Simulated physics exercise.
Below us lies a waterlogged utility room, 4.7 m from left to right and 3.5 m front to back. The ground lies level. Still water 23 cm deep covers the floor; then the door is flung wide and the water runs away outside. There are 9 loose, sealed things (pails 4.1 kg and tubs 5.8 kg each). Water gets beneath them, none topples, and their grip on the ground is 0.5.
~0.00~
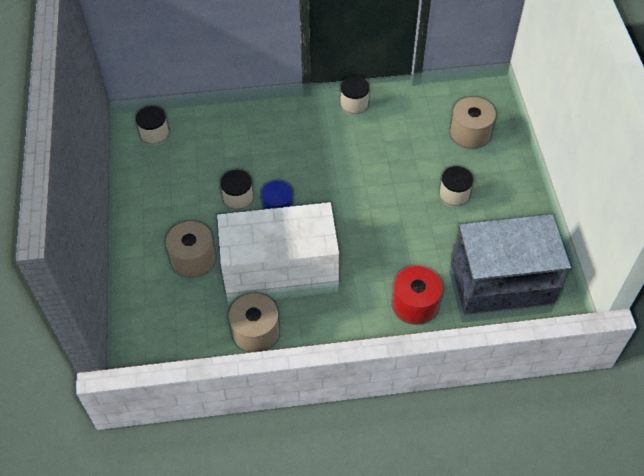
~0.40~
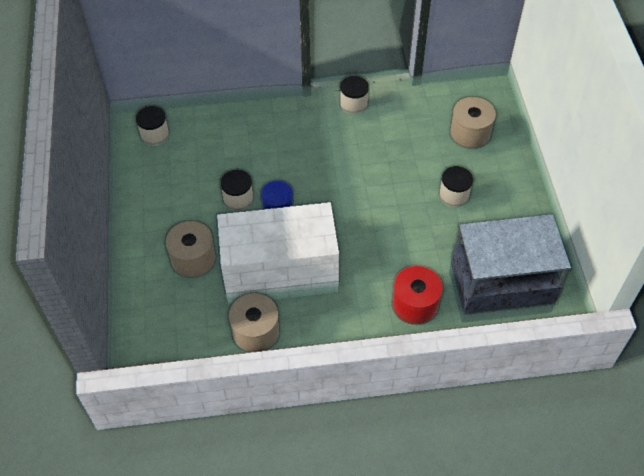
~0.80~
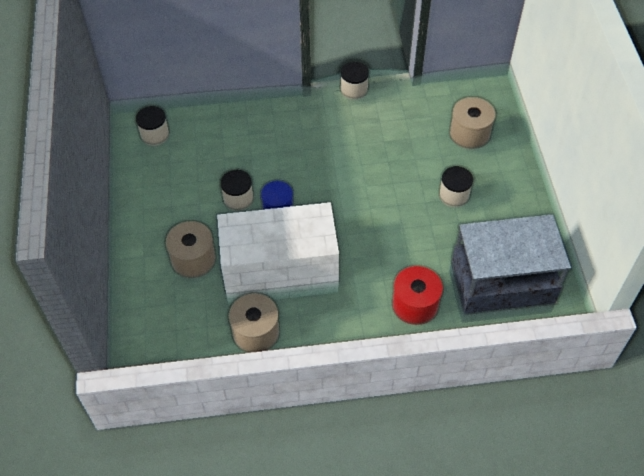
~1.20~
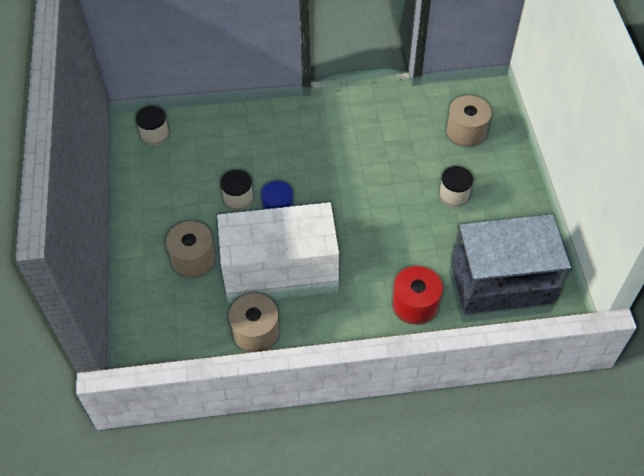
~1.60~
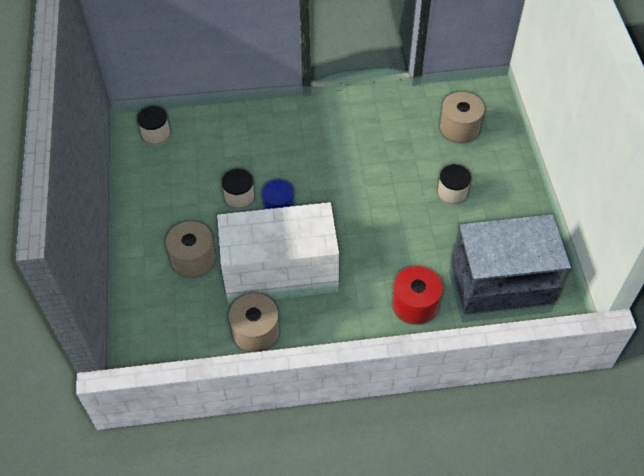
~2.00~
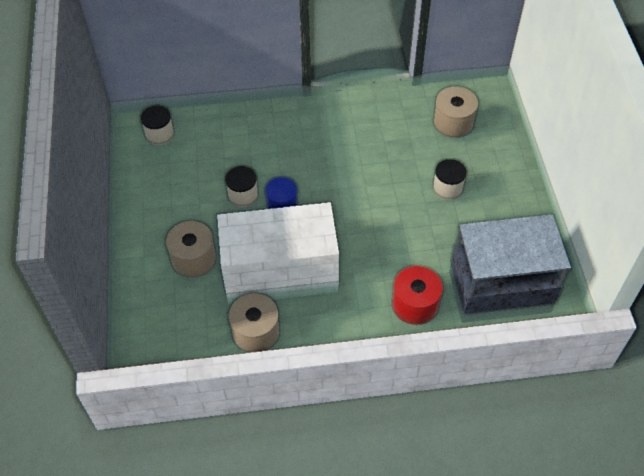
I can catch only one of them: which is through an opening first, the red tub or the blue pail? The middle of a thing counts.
First out is the blue one.
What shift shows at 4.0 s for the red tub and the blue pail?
About 30 and 30 cm.
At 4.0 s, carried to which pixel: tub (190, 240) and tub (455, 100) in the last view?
Around (197, 211) and (434, 75).
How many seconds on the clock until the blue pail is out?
Near 14.0 s.
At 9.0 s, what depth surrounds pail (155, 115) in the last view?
Roughly 15 cm.
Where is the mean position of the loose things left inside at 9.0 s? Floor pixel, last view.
Around (310, 188).
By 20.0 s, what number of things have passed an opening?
By then 6.
After 4.0 s the red tub is near (422, 260), 0.3 m from its start, afloat; the blue pail is near (299, 177), 0.3 m from its start, afloat; 1 of 9 are out; 8 afloat.
After 9.0 s the red tub is near (417, 222), 0.8 m from its start, afloat; the blue pail is near (324, 147), 0.8 m from its start, afloat; 2 of 9 are out; 7 afloat.
After 16.0 s the red tub is near (419, 145), 1.8 m from its start, afloat; the blue pail has gone out (at 14.1 s); 6 of 9 are out; 3 afloat.
After 20.0 s the red tub is near (395, 88), 2.7 m from its start, afloat; the blue pail has gone out (at 14.1 s); 6 of 9 are out; 3 afloat.
